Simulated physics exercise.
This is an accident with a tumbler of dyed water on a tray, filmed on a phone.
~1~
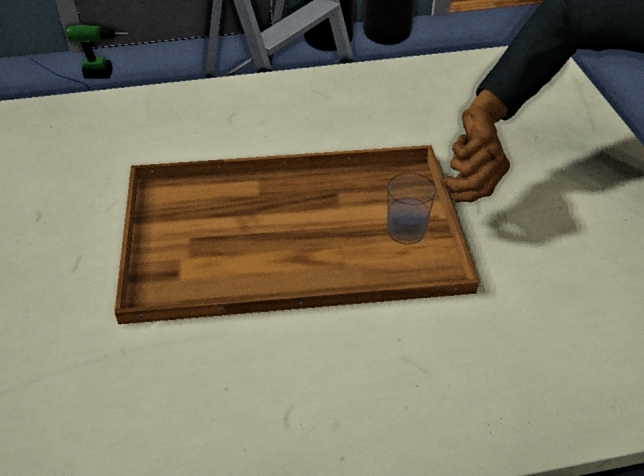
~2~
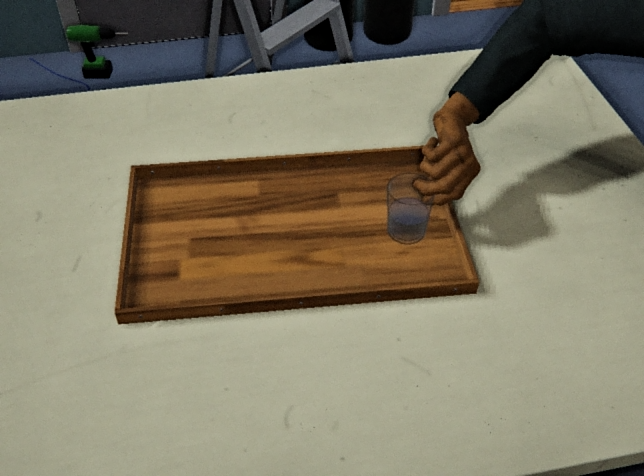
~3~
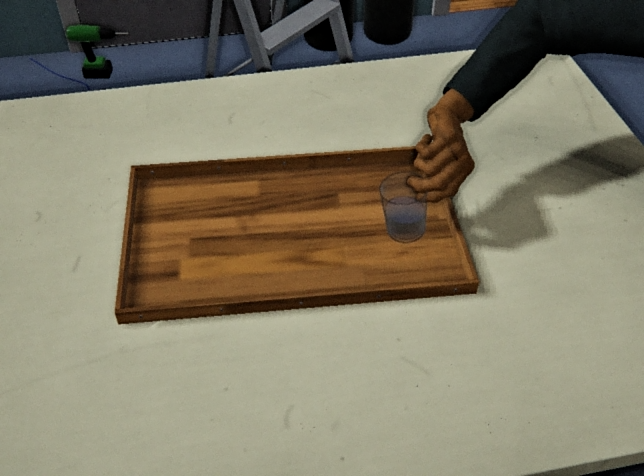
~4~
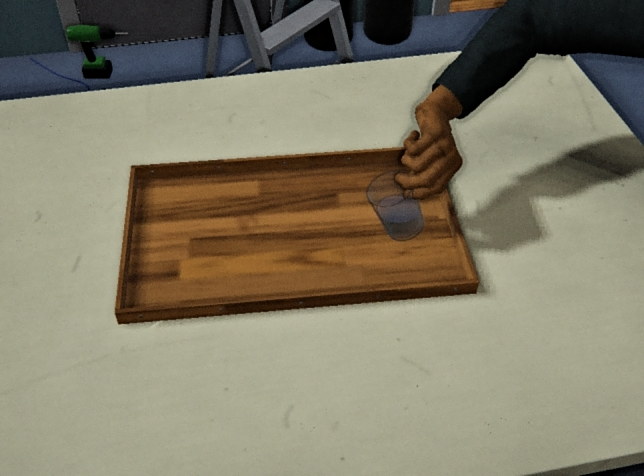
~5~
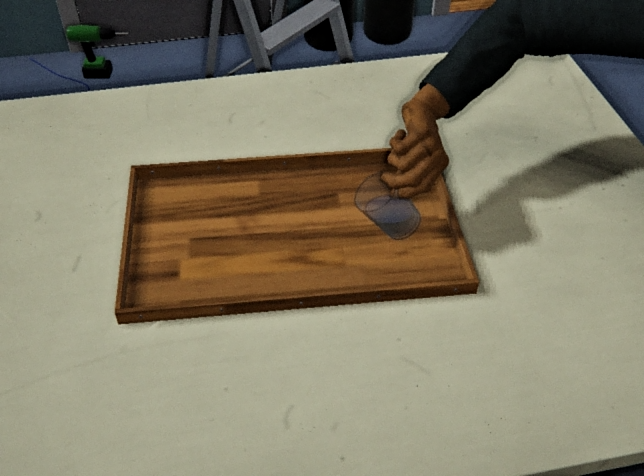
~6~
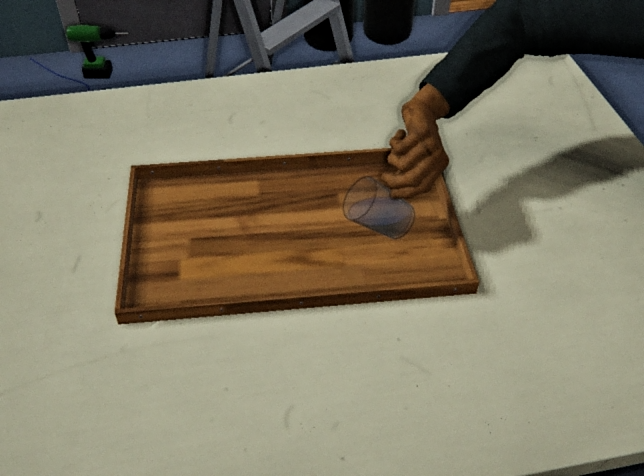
A hand reaches in from the right and pushes a tumbler, tilting it leftward on a tray.
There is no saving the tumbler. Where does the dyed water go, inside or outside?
The spill stays in the tray.
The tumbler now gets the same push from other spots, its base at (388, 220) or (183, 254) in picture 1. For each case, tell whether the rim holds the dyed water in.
One: It keeps within the tray. Two: It escapes from the tray.
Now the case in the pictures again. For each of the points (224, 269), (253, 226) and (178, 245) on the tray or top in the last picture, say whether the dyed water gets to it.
Point one is caught by it, point two is caught by it, point three is caught by it.
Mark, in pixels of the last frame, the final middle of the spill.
The centre settles near (205, 246) in the last view.
Next, the tumbler lies in the tray; the puddle covers about as much as a plate; the top is dry.
After that, the puddle covers about as much as a tray; the top is dry.
Finally, the puddle covers about as much as a tray; the top is dry.
